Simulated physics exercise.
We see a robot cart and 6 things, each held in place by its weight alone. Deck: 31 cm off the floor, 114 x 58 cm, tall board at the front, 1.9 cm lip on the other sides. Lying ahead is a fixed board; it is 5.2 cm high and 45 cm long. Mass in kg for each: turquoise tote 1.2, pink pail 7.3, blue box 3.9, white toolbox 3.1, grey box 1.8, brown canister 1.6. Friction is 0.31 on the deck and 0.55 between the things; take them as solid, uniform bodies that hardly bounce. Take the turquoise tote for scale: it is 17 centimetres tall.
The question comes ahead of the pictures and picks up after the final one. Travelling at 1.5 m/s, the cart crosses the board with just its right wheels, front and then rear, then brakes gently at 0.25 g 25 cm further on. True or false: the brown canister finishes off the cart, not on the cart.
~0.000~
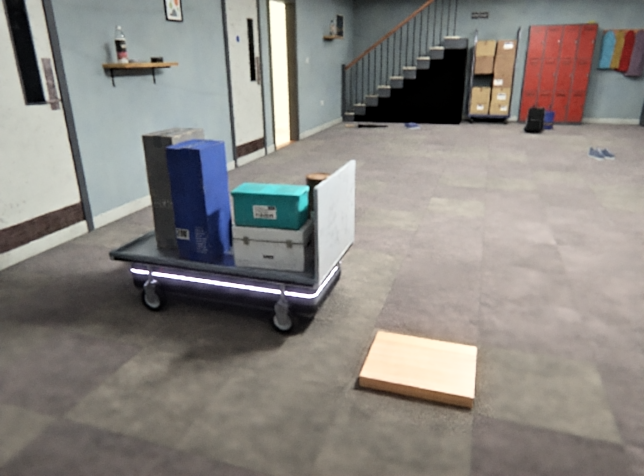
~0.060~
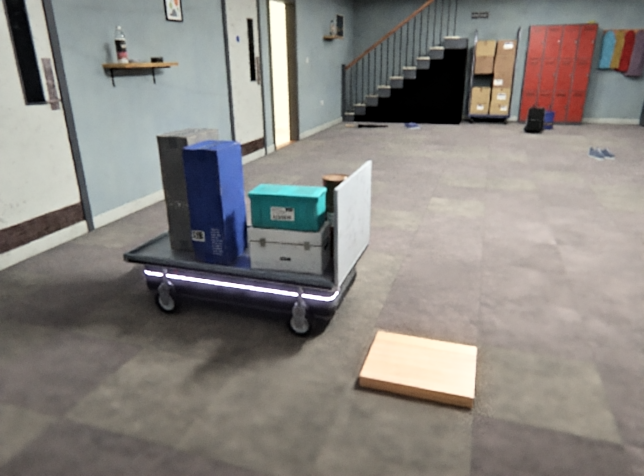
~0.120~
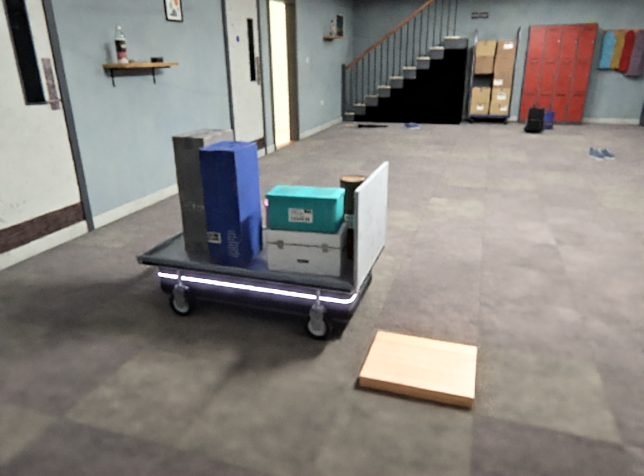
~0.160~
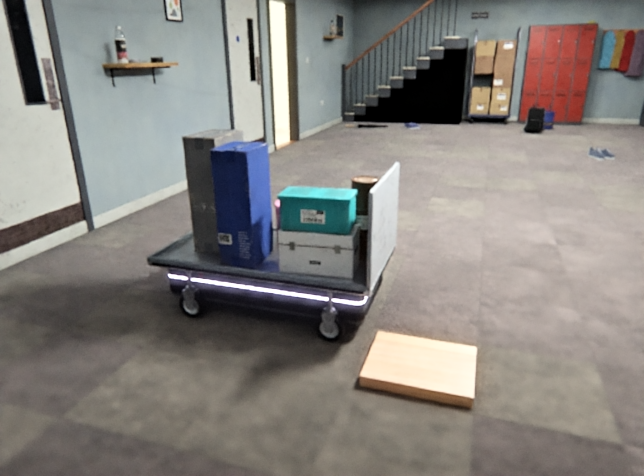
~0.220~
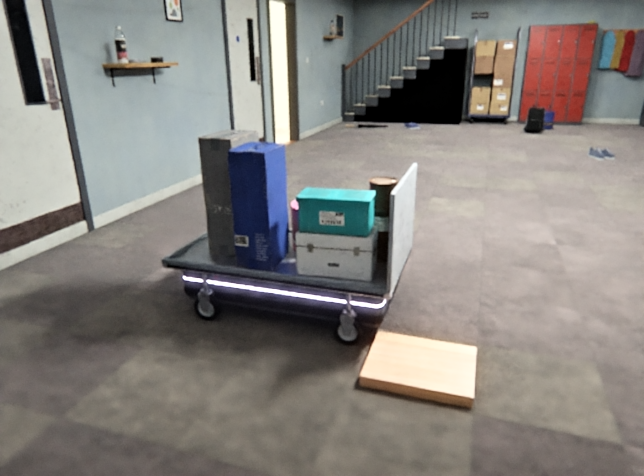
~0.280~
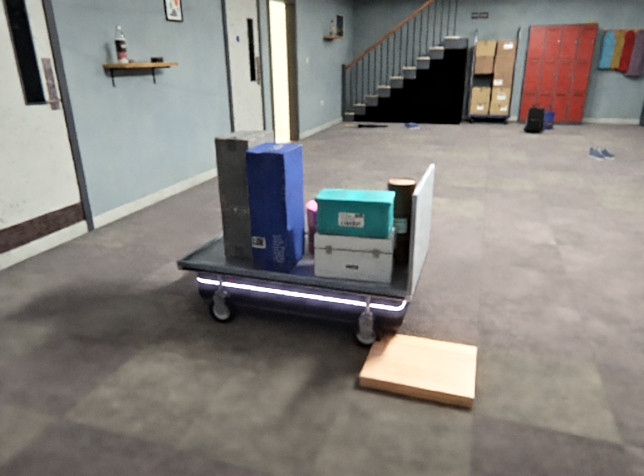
True.
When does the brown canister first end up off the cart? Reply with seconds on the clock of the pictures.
It happens at about 1.0 s.
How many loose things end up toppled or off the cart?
It adds up to 1.
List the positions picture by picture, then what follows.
The first picture shows cart 0 cm along; turquoise tote (271, 206).
The second picture shows cart 9 cm along; blue box (217, 202); white toolbox (291, 245).
The third picture shows cart 18 cm along; grey box (209, 190); turquoise tote (306, 209).
The fourth picture shows cart 24 cm along; blue box (244, 205).
The fifth picture shows cart 33 cm along; white toolbox (337, 250); grey box (234, 192).
The sixth picture shows cart 42 cm along; brown canister (400, 221); turquoise tote (355, 213).
After 0.68 s, cart 102 cm along; brown canister leaning 31° near (513, 224); turquoise tote leaning 13°; blue box leaning 16°.
After 1.18 s, cart 177 cm along; brown canister now off the cart; grey box leaning 14°; blue box leaning 12°.
At rest (2.5 s), off the cart, brown canister; not toppled but over 10 cm from the start, grey box; the other 4 in place, give or take 10 cm.
